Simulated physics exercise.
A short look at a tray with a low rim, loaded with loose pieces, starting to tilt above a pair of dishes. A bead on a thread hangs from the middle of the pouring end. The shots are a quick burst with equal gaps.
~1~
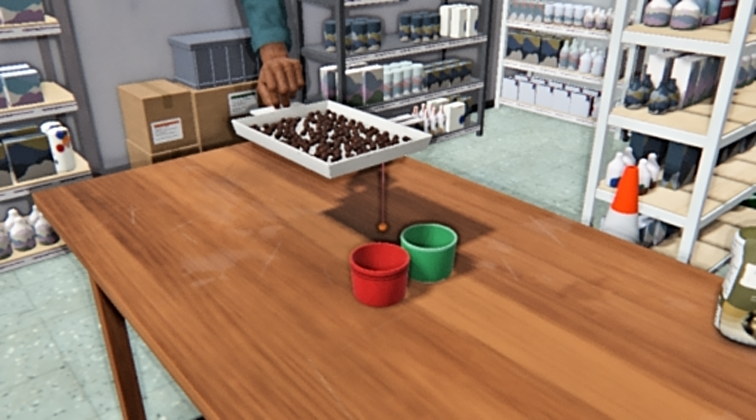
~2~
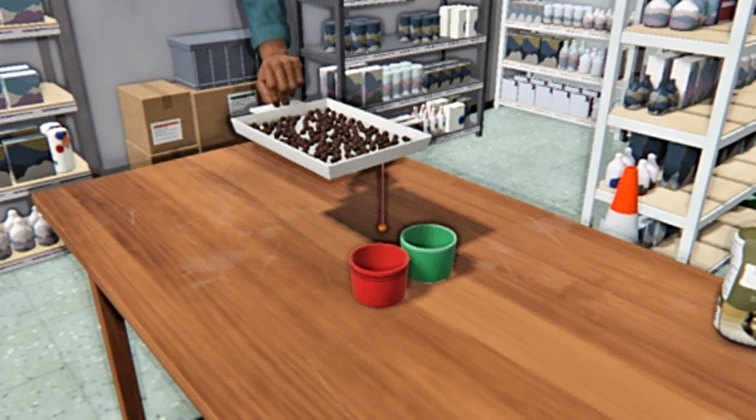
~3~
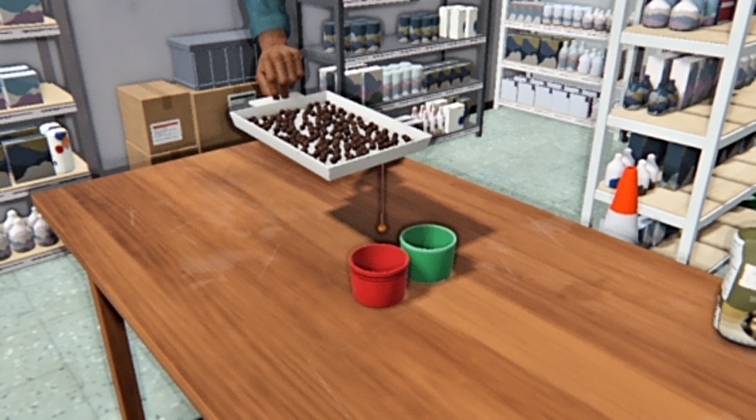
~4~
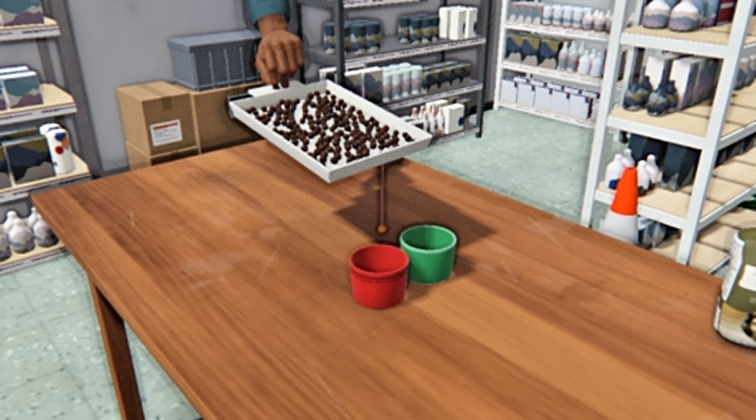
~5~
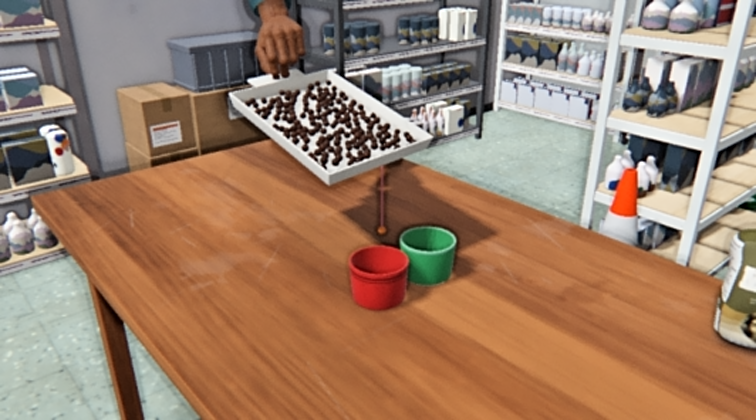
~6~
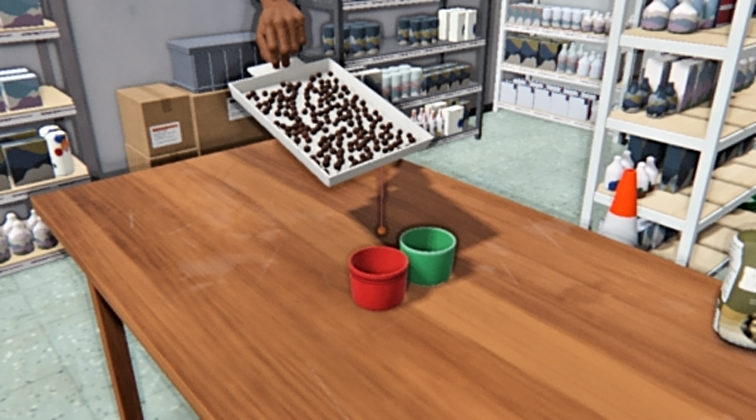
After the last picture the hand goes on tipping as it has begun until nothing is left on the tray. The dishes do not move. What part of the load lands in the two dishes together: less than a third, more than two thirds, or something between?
Together they catch between a third and two thirds.
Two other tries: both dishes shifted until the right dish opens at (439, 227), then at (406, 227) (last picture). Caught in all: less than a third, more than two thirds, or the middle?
One: Under a third. Two: Less than a third.
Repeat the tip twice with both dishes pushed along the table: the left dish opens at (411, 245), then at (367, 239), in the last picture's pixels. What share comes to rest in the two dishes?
Roughly 10 per cent, and 0 per cent.
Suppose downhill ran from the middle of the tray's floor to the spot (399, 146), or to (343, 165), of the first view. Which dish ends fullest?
The first try: The right dish. The second: The left dish.
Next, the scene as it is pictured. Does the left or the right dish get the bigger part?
Fuller: The left one.
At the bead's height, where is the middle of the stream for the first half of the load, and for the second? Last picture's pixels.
At about (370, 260), then at (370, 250).
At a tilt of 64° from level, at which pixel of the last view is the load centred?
At about (362, 154).
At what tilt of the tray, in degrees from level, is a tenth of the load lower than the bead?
Roughly 70°.
Shortly afterwards, tray tipped steeply; the bulk on the tray; only a few in the left dish; only a few outside both; a little in the air.
Next, tray tipped past a quarter turn; a little on the tray; near a third in the left dish; a little in the right dish; near a third outside both; a little in the air.
Some moments later, tray tipped past a quarter turn; near half in the left dish; a little in the right dish; near half outside both.
In the end, tray tipped past a quarter turn; near half in the left dish; a little in the right dish; near half outside both.
